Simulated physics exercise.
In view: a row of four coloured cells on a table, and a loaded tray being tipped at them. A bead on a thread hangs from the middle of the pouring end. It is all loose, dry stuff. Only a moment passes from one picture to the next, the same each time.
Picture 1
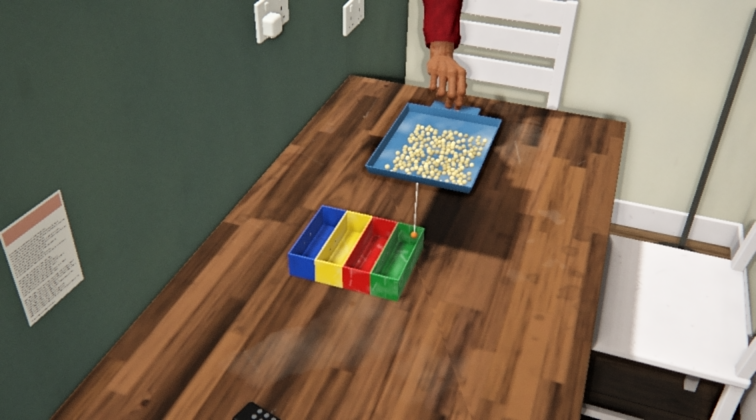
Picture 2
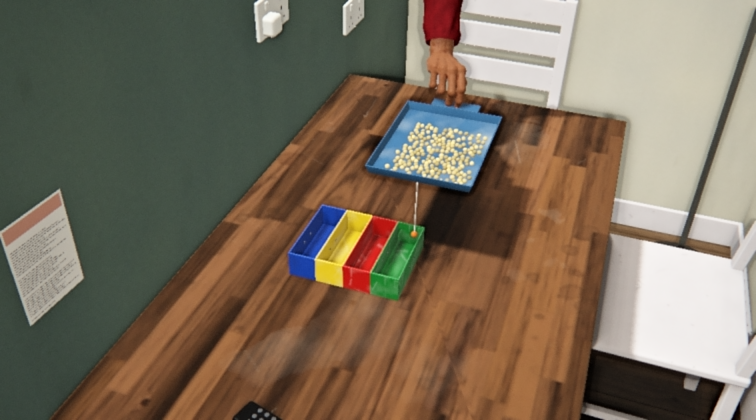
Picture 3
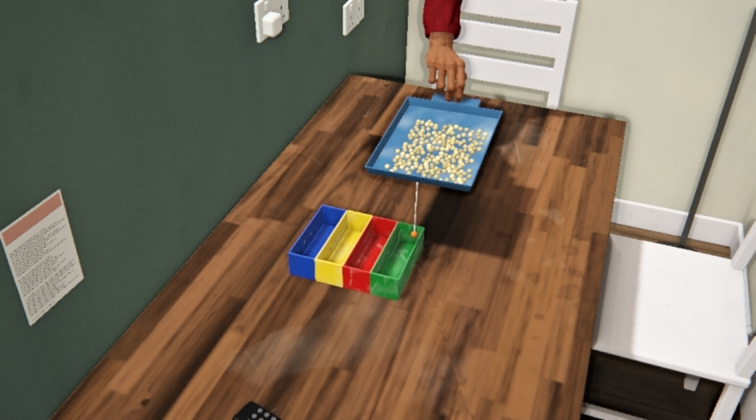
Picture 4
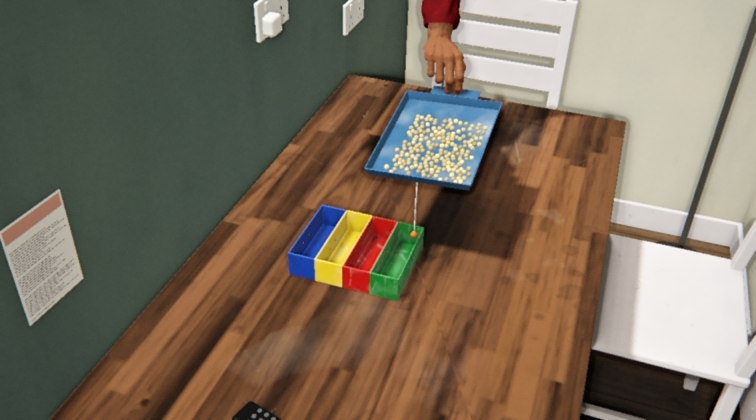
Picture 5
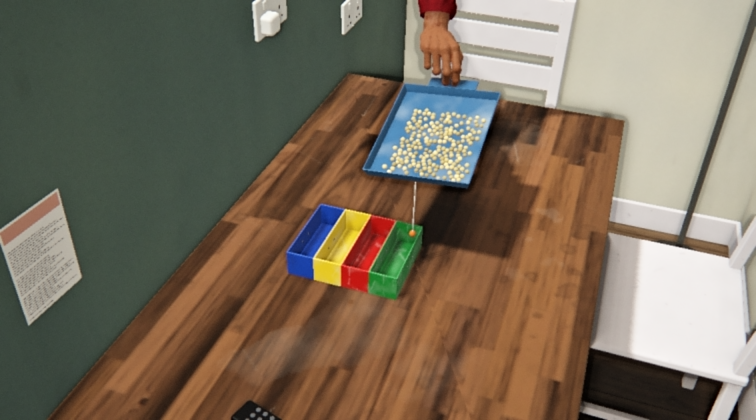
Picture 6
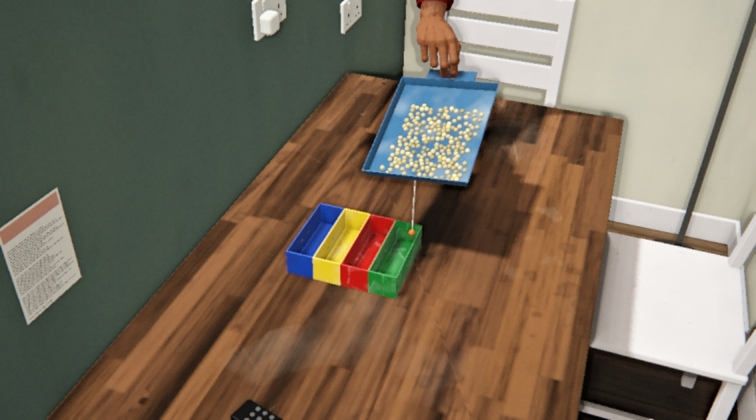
A hand held a blue tray of pale beans above a wooden table, near a row of blue, yellow, red and green compartments, then slowly tilted it, and the beans shifted slightly.
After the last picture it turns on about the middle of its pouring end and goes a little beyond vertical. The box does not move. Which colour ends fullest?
Most goes to the red cell.
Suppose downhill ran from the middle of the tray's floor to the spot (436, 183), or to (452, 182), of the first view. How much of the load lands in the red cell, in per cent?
Near 0 % and 0 %.
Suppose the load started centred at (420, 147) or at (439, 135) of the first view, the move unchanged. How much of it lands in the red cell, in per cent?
In turn 60 and 60 in a hundred.
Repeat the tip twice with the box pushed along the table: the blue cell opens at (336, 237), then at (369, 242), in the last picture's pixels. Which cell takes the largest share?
At the first place the yellow cell, at the second blue.
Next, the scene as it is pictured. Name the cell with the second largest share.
In second place: The green cell.
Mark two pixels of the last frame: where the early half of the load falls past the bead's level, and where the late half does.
Around (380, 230) and then (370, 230).
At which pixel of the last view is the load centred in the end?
Around (369, 263).
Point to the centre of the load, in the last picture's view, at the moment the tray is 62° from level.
Close to (398, 166).
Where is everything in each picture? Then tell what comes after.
The first picture shows corners of the pouring end at (369, 165) and (470, 185), level; middle of the load at (442, 157), soya beans; bead on its thread at (414, 235); blue cell at (302, 265); yellow cell at (329, 272); red cell at (356, 278); green cell at (384, 285).
The second picture shows corners of the pouring end at (369, 164) and (470, 184), level; middle of the load at (442, 156).
The third picture shows corners of the pouring end at (369, 165) and (469, 184), tipped barely, lowest at the left corner; middle of the load at (442, 154).
The fourth picture shows corners of the pouring end at (368, 167) and (469, 183), tipped a little, lowest at the left corner; middle of the load at (441, 151).
The fifth picture shows corners of the pouring end at (366, 168) and (467, 181), tipped a little, lowest at the left corner; middle of the load at (439, 147).
The sixth picture shows corners of the pouring end at (366, 168) and (466, 180), tipped clearly, lowest at the left corner; middle of the load at (437, 145), a small part on the move; blue cell at (300, 263); yellow cell at (327, 269); red cell at (354, 276); green cell at (382, 283).
Soon after the last picture, tray tipped steeply; nearly all on the tray; a stray few in the yellow cell; a stray few in the red cell; a stray few falling or outside the box.
A little later, tray tipped past a quarter turn; a small part on the tray; about a third in the red cell; about a quarter in the green cell; a small part in the yellow cell; a stray few in the blue cell; about a quarter falling or outside the box.
Later still, tray tipped past a quarter turn; about two thirds in the red cell; about a quarter in the green cell; a small part in the yellow cell; a stray few in the blue cell; a small part falling or outside the box.
At rest, tray tipped past a quarter turn; about two thirds in the red cell; about a quarter in the green cell; a small part in the yellow cell; a stray few in the blue cell; a small part outside the box.
